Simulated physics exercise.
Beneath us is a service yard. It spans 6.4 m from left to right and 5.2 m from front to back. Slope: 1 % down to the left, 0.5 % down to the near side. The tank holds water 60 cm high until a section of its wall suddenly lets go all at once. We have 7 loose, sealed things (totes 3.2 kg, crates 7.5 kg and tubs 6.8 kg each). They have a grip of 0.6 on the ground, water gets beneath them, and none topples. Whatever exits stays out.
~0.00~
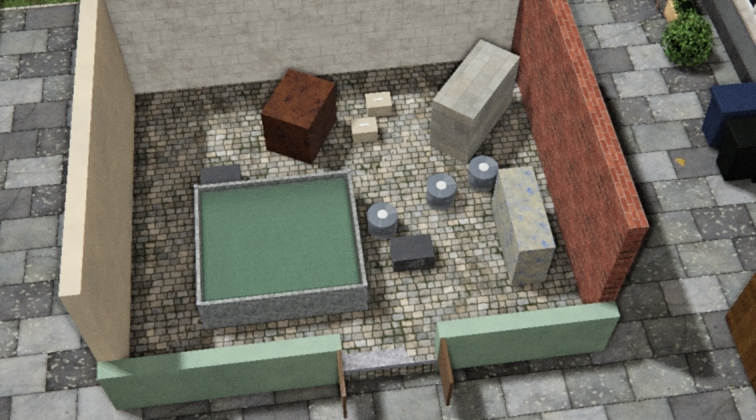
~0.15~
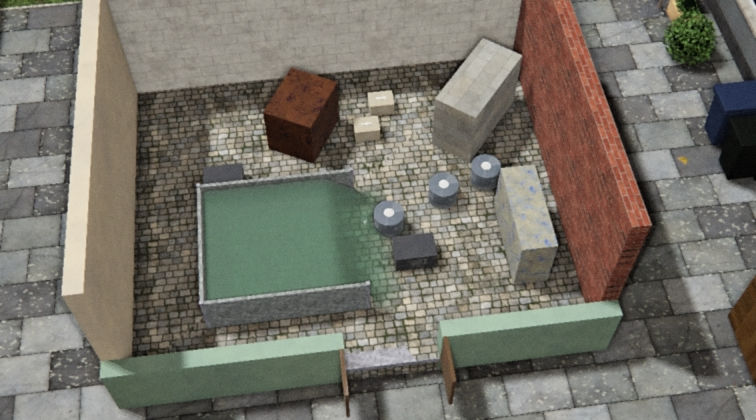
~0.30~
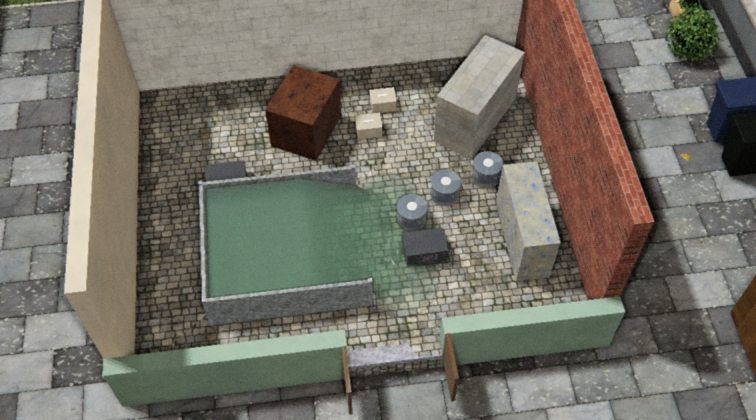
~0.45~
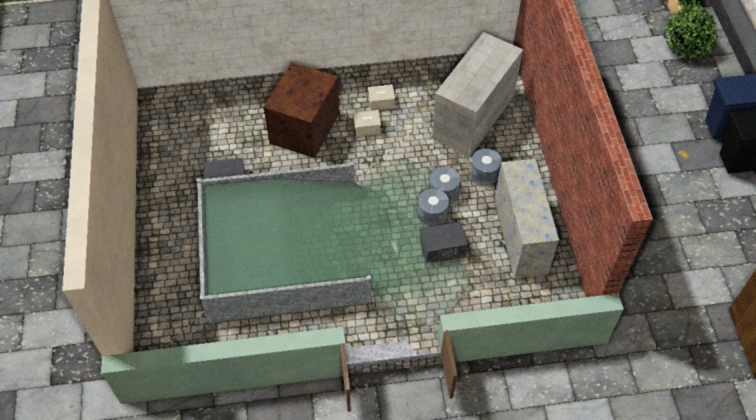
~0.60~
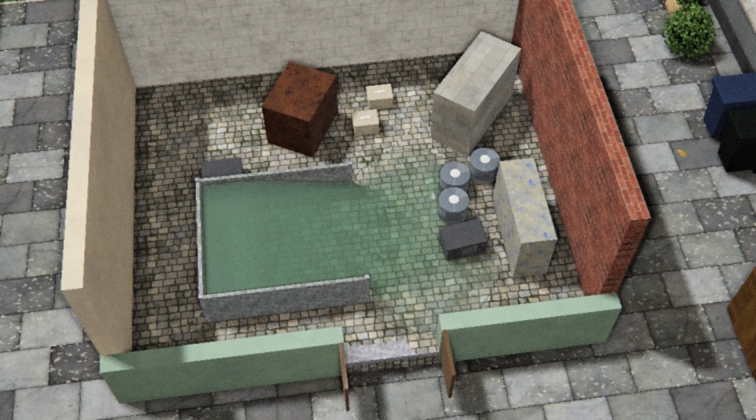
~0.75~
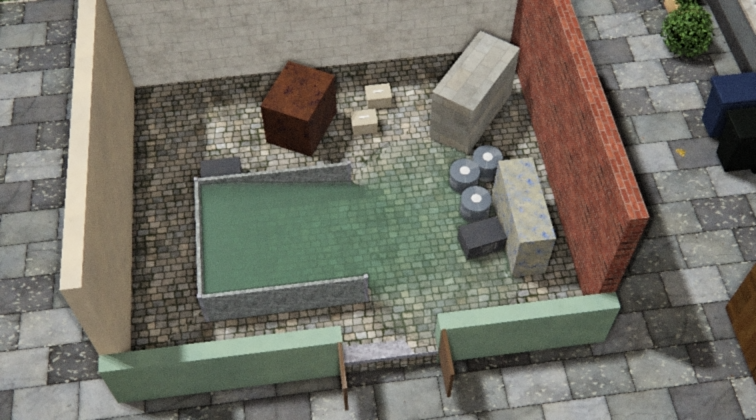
We see a walled, cobbled yard where the right side of a pool of green water opens and water spreads rightward across the ground, pushing a grey tub and a dark crate along, then shifting two more tubs slightly right.
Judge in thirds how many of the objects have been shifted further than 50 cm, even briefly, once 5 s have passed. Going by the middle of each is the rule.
It will be the bulk, two thirds or more.
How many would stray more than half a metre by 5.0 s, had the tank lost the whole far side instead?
In that case 3 of them.
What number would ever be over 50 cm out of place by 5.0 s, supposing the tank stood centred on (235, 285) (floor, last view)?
Count: 6.
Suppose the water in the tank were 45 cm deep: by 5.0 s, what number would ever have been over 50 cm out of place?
In that case the number is 5.
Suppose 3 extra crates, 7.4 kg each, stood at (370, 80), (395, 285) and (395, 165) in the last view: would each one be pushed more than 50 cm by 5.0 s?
Result, in sequence: Above the mark / above the mark / above the mark.
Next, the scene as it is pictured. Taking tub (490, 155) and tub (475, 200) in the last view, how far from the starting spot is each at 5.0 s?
80 cm and 300 cm.
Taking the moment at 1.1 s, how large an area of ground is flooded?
Near 12 m2 in all.
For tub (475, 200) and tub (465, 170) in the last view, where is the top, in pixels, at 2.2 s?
(465, 167) and (535, 146), roughly.
After 1.1 s 3 of 7 are over 50 cm from their spots; 3 afloat.
After 2.2 s 4 of 7 are over 50 cm from their spots; 4 afloat.
After 3.5 s 4 of 7 are over 50 cm from their spots; 4 afloat.
After 5.0 s 5 of 7 are over 50 cm from their spots, and 5 have been at some point; 6 afloat.
